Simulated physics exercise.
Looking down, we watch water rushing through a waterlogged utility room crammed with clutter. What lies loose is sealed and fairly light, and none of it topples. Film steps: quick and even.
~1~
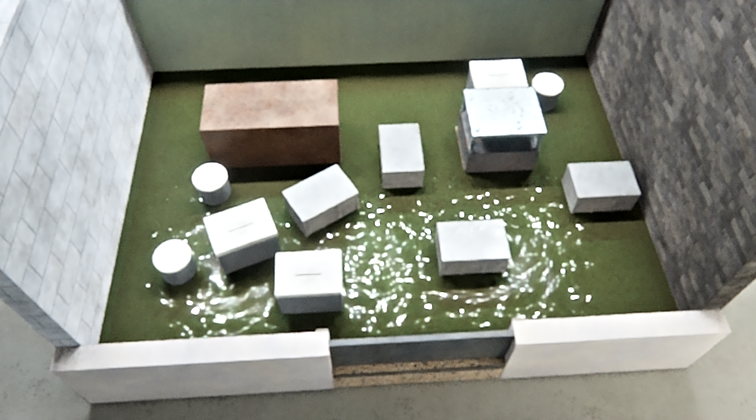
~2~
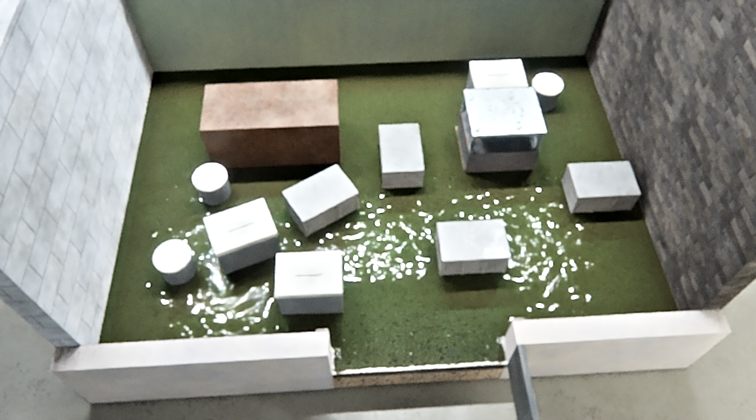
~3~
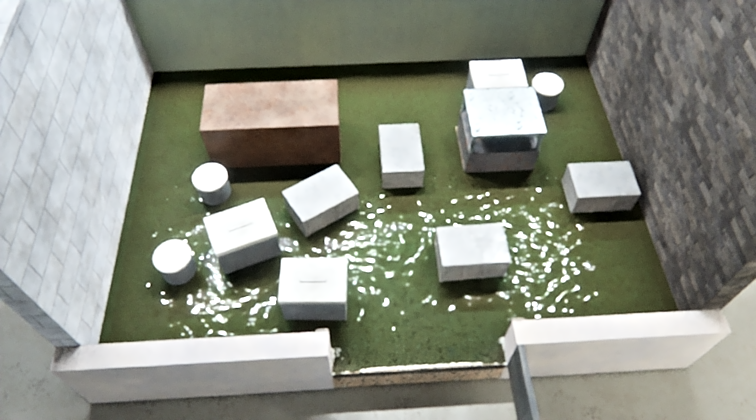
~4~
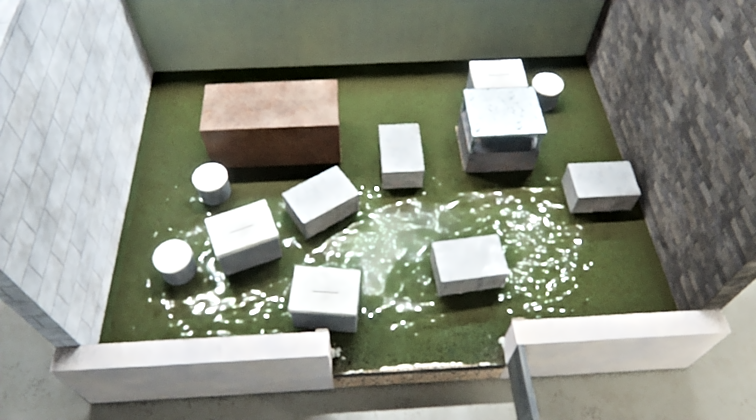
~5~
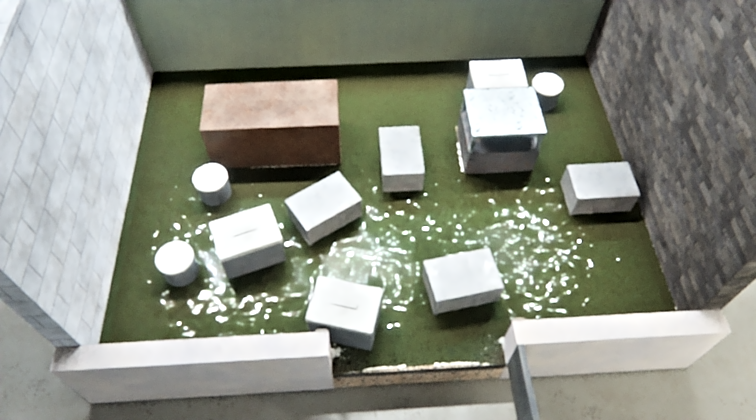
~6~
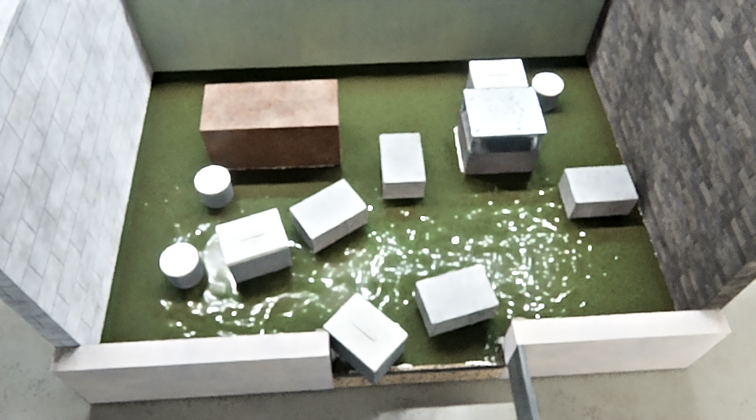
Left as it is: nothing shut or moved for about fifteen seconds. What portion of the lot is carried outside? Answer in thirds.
The portion carried outside is two thirds or above.
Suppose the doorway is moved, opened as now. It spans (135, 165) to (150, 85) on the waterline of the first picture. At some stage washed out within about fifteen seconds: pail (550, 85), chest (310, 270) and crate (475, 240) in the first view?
Each in turn: Never leaves, never leaves, never leaves.
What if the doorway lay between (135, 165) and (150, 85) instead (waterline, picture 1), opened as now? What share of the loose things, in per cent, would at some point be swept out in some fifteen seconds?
30 %.
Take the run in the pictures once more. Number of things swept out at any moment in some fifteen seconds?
Result - 7.
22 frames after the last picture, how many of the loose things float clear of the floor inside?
The count comes to 4.
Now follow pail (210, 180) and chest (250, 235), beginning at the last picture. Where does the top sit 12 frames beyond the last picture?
Near (275, 191) and (331, 305).
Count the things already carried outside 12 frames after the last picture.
By my count it is 3.
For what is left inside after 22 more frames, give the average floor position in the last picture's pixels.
Around (468, 203).
A moment on, 2 of 10 are out; 8 afloat.
Next, 3 of 10 are out; 7 afloat.
Later, 6 of 10 are out; 4 afloat.
In the end, 7 of 10 are out; 3 afloat.
